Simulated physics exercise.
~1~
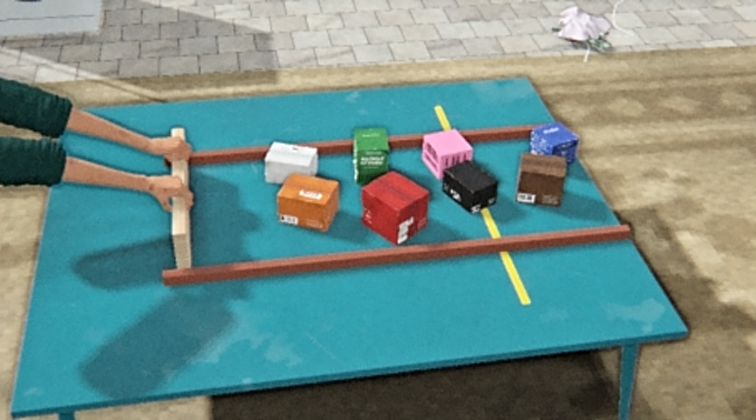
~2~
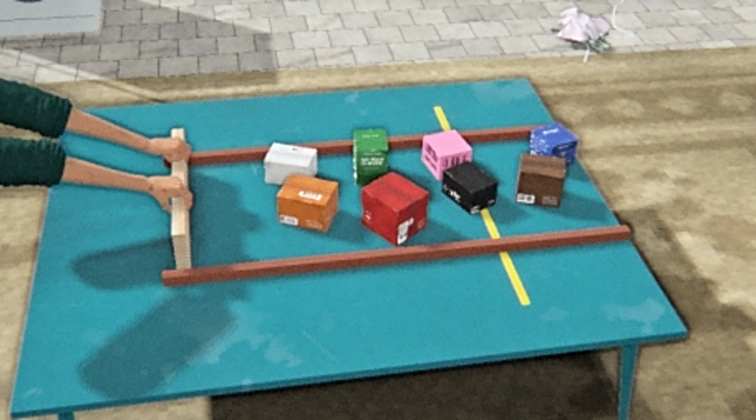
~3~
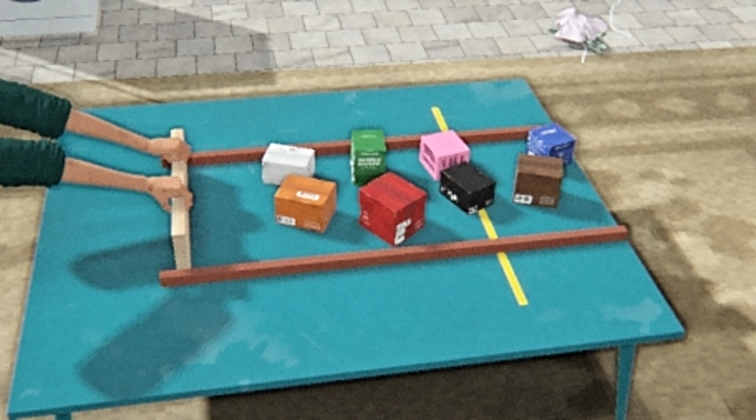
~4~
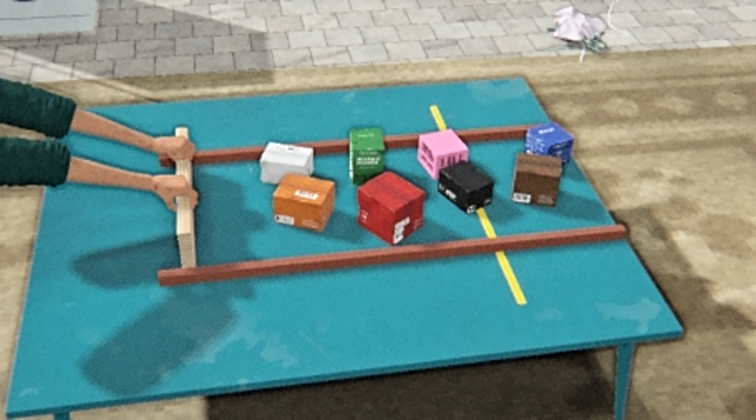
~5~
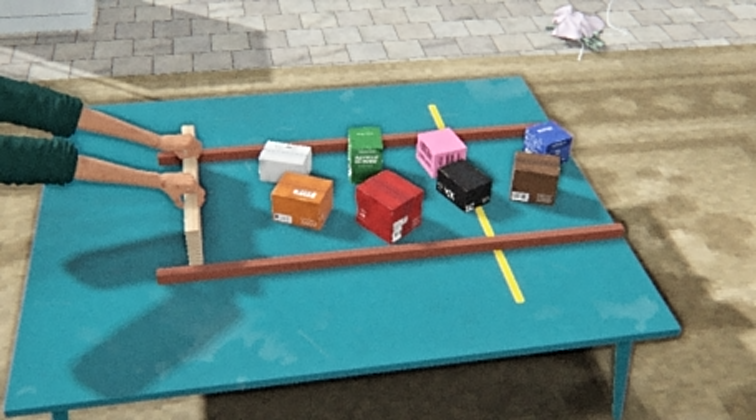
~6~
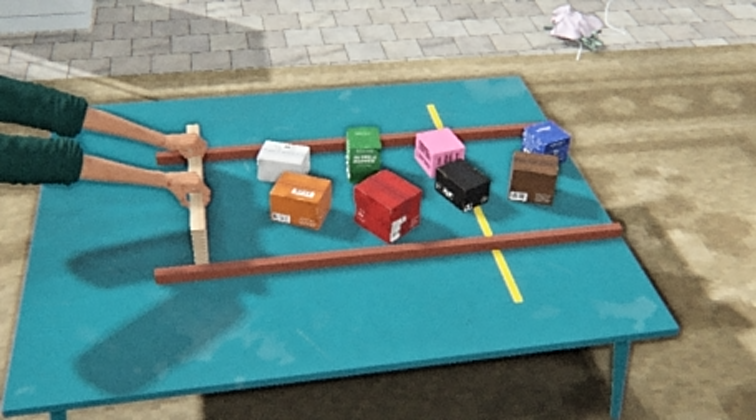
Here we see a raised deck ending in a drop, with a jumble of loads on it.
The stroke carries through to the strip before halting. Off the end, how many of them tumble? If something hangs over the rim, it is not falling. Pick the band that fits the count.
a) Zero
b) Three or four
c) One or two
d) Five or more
Answer: C.
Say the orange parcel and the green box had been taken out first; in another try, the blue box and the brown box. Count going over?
The number fallen is 0, and in the other try 0.
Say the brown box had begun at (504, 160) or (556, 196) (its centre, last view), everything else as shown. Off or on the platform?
The brown box is safe at the first spot and is safe at the second.
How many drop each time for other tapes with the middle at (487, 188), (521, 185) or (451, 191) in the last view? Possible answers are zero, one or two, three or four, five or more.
Going through the places as listed, I'd say one or two, then three to four, then zero.
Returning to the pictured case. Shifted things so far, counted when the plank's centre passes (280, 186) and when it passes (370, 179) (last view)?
That makes 2 at the first spot and 5 at the second.
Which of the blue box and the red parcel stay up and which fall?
One by one: The blue box ends up off, the red parcel stays aboard.
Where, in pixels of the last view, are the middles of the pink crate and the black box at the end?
In the last view, the middles sit near (544, 144) and near (536, 184).
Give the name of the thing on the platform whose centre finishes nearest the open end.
That one's the brown box.
A little later, none off yet; blue box at rest near (545, 145); brown box at rest near (533, 178); black box at rest near (462, 185).
Next, none off yet; blue box at rest near (545, 145); brown box at rest near (533, 178); black box shifted a little near (487, 187).
When it is over, the number that fall off is one or two; down, blue box.
